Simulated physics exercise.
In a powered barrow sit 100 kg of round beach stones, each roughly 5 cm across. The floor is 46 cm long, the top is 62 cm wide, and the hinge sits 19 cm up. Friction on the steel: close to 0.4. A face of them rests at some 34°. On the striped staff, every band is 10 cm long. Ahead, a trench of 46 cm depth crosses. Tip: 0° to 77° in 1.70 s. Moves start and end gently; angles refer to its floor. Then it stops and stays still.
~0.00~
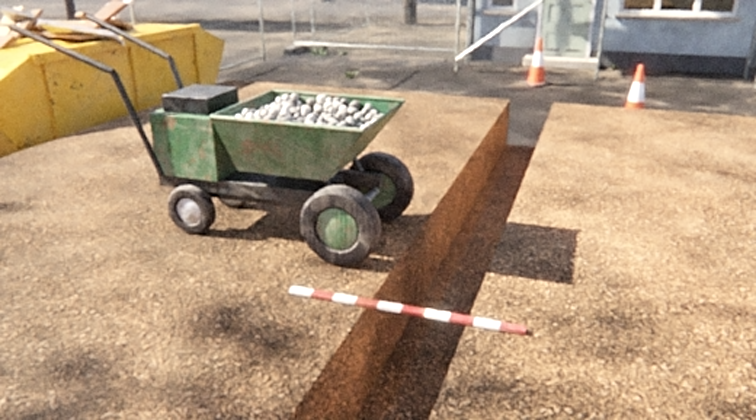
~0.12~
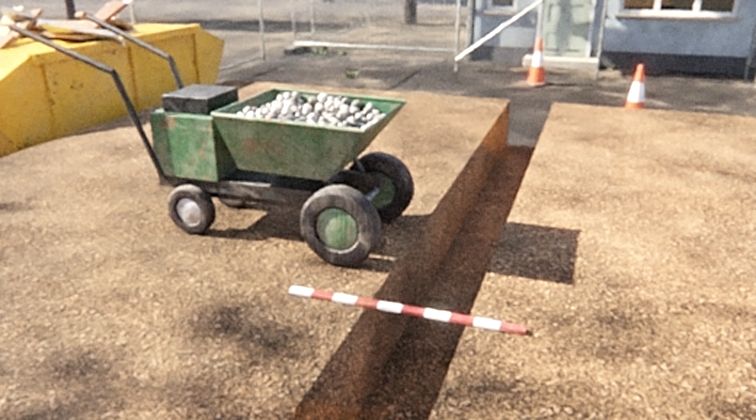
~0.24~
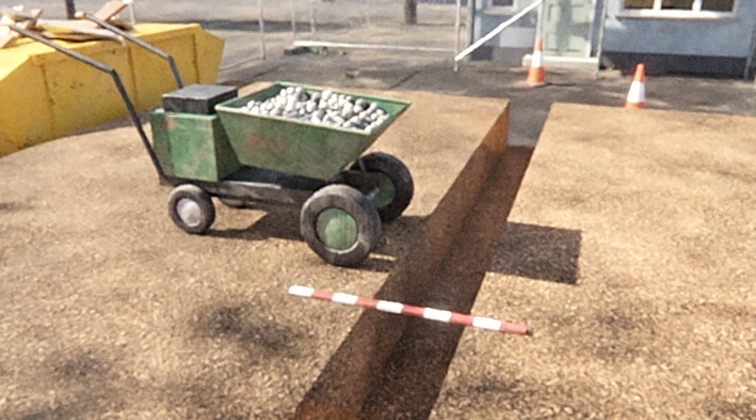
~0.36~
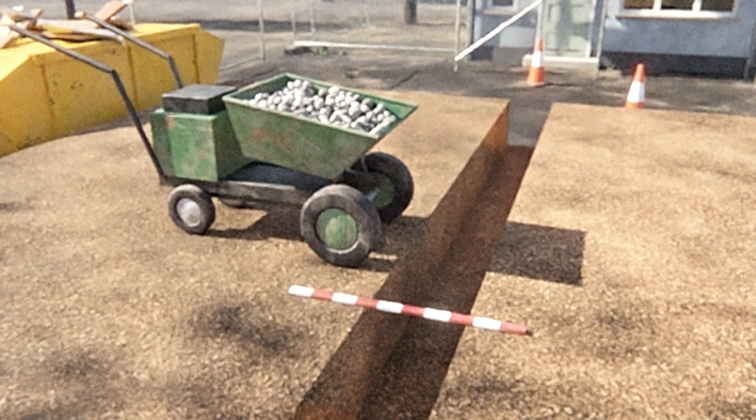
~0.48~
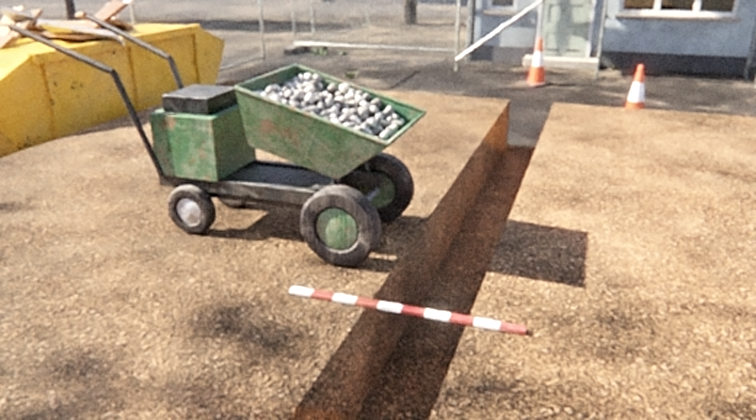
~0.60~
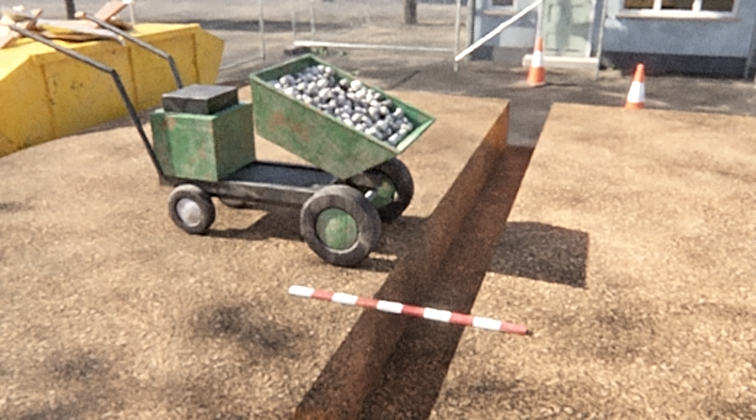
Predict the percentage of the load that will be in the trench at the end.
Predicted: Roughly 49 %.
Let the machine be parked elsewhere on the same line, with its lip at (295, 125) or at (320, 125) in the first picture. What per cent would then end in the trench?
That gives roughly 100 per cent and roughly 100 per cent.
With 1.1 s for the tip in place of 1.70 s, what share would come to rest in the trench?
With that timing, about 45 per cent.
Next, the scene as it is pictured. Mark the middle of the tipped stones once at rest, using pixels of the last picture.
I'd put it close to (496, 256).
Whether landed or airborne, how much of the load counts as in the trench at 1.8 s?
Around 35 per cent of it.
After 1.3 s the floor is at 65°; 95 % in the tray, 4 % in the trench, 1 % past the trench; the foremost stones are at (484, 247).
After 1.8 s the floor is at 77°; 21 % in the tray, 34 % in the trench, 45 % past the trench; the foremost stones are at (633, 283).
After 2.2 s the floor is at 77°; 3 % in the tray, 46 % in the trench, 52 % past the trench; the foremost stones are at (706, 289).
After 4.1 s the floor is at 77°; 0 % in the tray, 49 % in the trench, 51 % past the trench; the foremost stones are at (736, 291).
